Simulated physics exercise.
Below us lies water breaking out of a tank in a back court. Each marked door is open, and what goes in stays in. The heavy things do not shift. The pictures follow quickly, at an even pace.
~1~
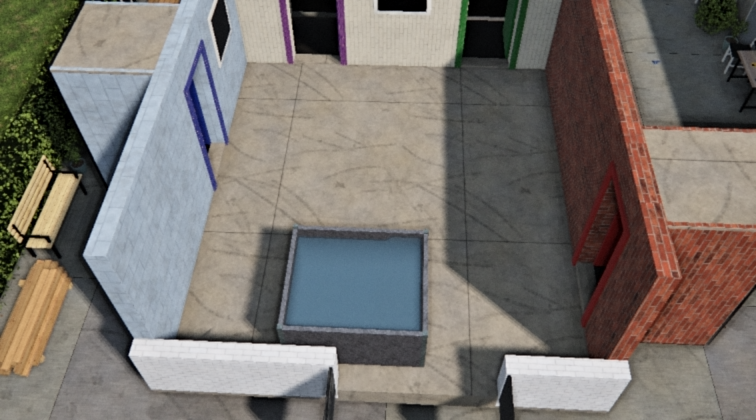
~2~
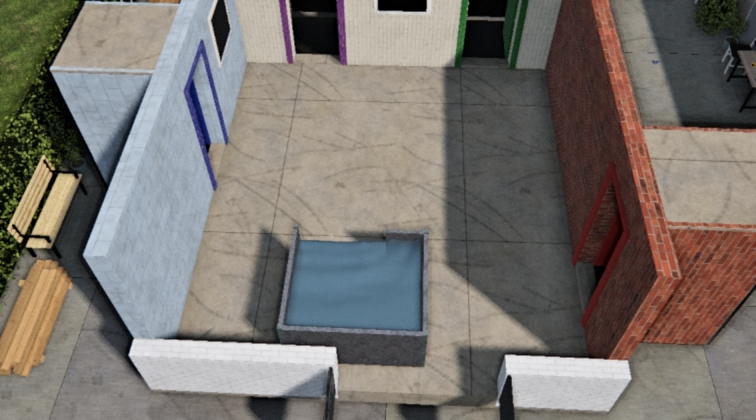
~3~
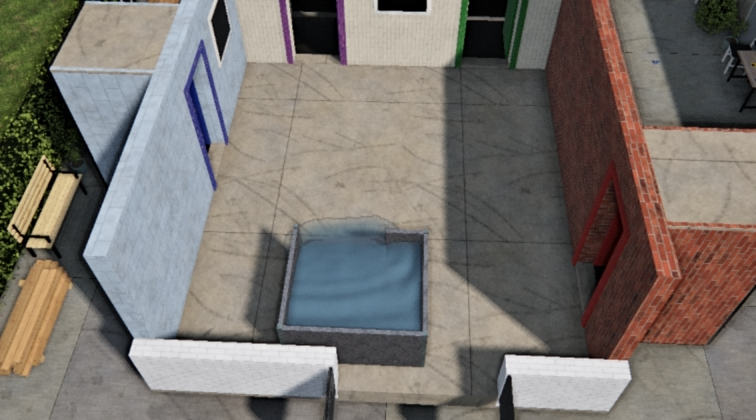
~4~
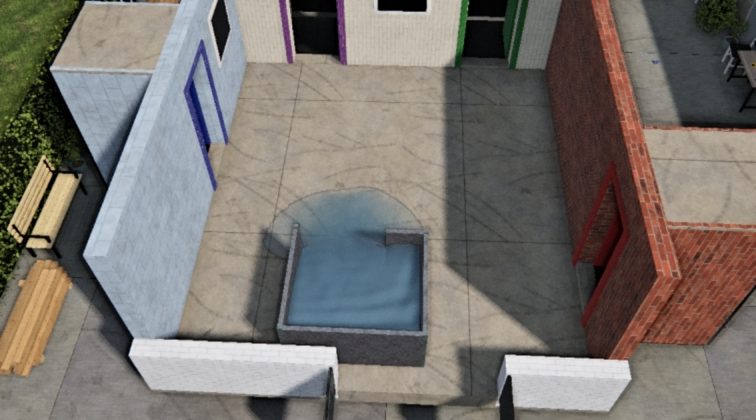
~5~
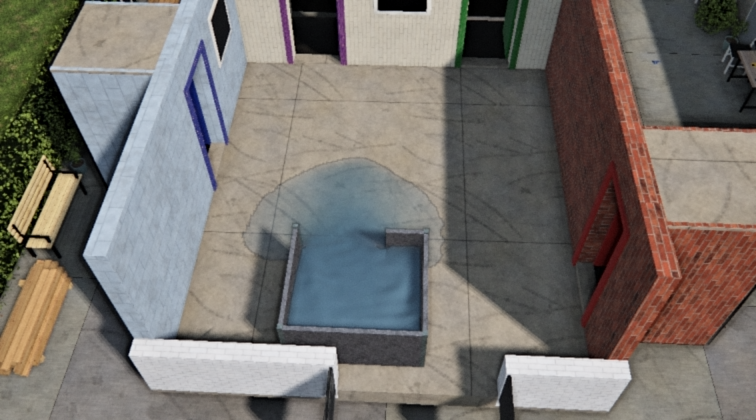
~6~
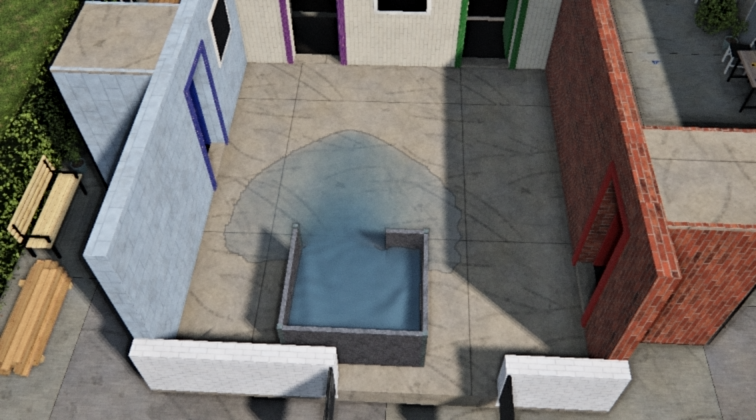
At first, still water fills a square tank in a walled back court, between a pale blue wall and a red brick one. Then the surface ripples, and water pours through a gap on the tank's far side, fanning out across the paving in a widening, rounded sheet.
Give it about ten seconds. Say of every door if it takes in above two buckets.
In the end: The blue door lets in a lot; the green door lets in a lot; the purple door lets in a lot; the red door admits no more than that.
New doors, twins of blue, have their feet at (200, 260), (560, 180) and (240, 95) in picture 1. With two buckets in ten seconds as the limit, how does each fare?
In turn: Holds, is under, is over.
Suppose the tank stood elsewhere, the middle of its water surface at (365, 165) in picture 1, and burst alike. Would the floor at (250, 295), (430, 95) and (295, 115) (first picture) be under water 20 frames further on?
As listed: Not flooded, under water, flooded.
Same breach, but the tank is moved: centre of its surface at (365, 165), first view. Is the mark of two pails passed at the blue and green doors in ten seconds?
In short: The blue door lets less in; the green door passes that mark.
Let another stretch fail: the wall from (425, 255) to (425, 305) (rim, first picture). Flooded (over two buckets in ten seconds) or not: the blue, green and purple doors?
My reading: Blue door stays under; green door lets more in; purple door stays under.
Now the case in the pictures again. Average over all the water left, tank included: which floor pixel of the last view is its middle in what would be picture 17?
I would point to (345, 187).
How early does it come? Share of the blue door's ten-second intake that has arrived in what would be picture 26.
Close to 75 %.
A moment on, water covers 50 % of the floor; the blue door wet at the sill, nothing in, the green door not reached, the purple door under two buckets in, the red door not reached.
Next, water covers 60 % of the floor; the blue door over two buckets in, the green door under two buckets in, the purple door far over two buckets in, the red door not reached.
Then, water covers 65 % of the floor; the blue door over two buckets in, the green door over two buckets in, the purple door far over two buckets in, the red door not reached.
Later, water covers 75 % of the floor; the blue door over two buckets in, the green door over two buckets in, the purple door far over two buckets in, the red door wet at the sill, nothing in.
In the end, water covers 95 % of the floor; the blue door over two buckets in, the green door far over two buckets in, the purple door far over two buckets in, the red door wet at the sill, nothing in.
